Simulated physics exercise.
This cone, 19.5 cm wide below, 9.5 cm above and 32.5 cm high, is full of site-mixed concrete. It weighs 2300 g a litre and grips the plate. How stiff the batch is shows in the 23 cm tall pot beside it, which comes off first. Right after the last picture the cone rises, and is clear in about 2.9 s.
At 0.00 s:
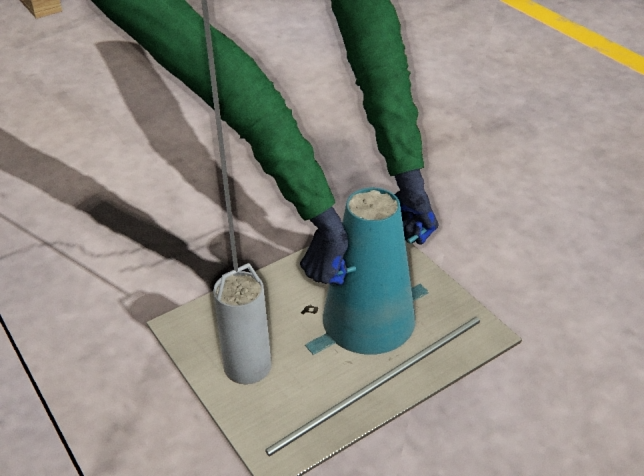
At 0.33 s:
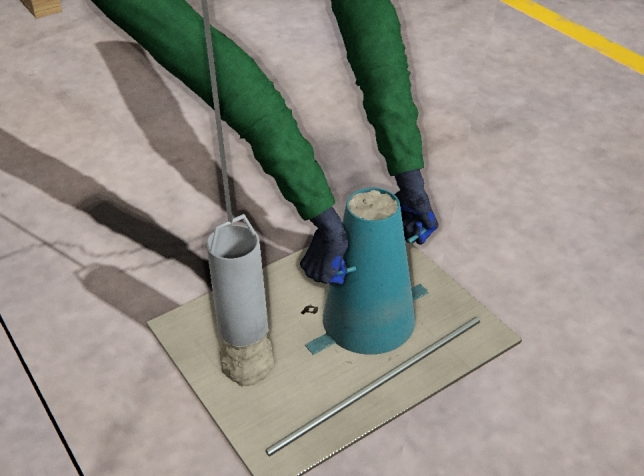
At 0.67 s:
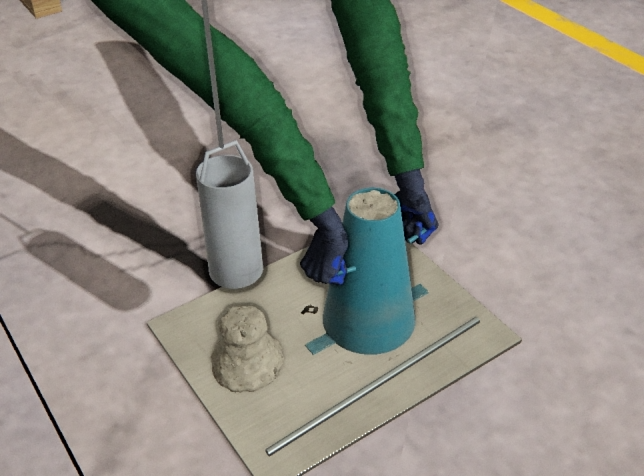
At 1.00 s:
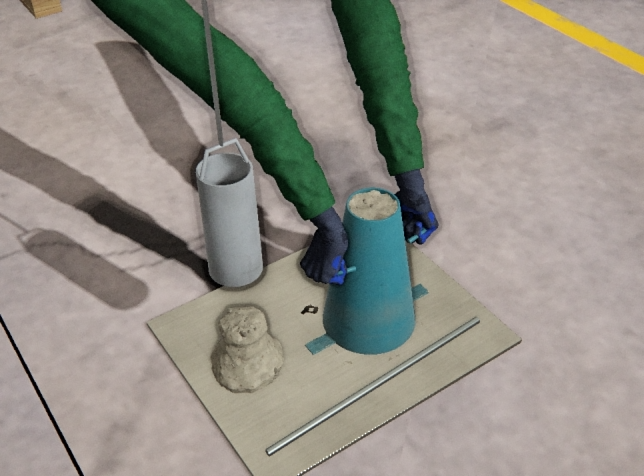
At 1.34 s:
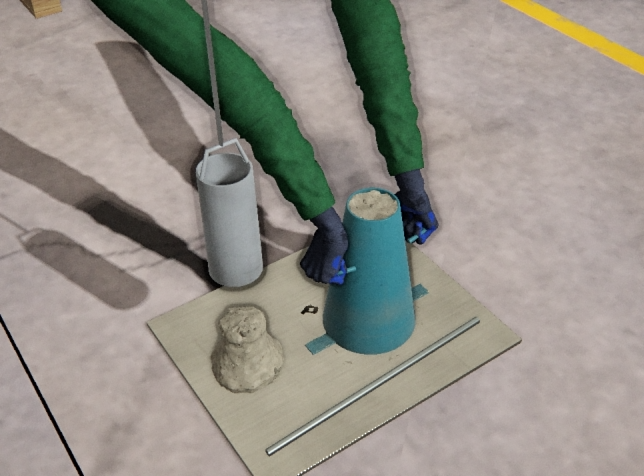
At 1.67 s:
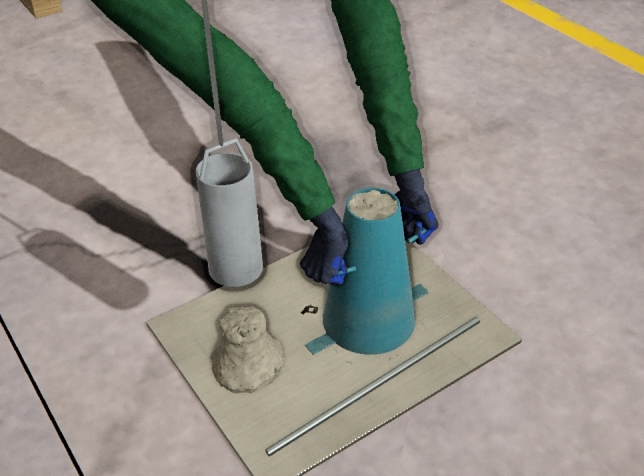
The clip opens on a grey cylindrical pot and a teal cone, both filled with concrete, on a board, with gloved hands gripping the cone. The pot lifts straight off, leaving a lumpy mound that settles very slightly, then hangs still behind it while the hands and cone stay put.
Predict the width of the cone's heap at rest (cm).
Close to 26 centimetres.
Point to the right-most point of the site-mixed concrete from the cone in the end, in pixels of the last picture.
Around (429, 322).
After 2.4 s, the cone is up 7.7 cm; the site-mixed concrete has come down 7.5 cm to 25 cm and is 23 cm wide.
After 3.1 s, the cone is up 20 cm; the site-mixed concrete has come down 11 cm to 22 cm and is 26 cm wide.
After 3.8 s, the cone is up 32 cm; the site-mixed concrete has come down 11 cm to 22 cm and is 26 cm wide.
After 4.7 s, the cone is clear; the site-mixed concrete has come down 11 cm to 22 cm and is 26 cm wide.
After 5.3 s, at rest, the cone is clear; the site-mixed concrete has come down 11 cm to 22 cm and is 26 cm wide.
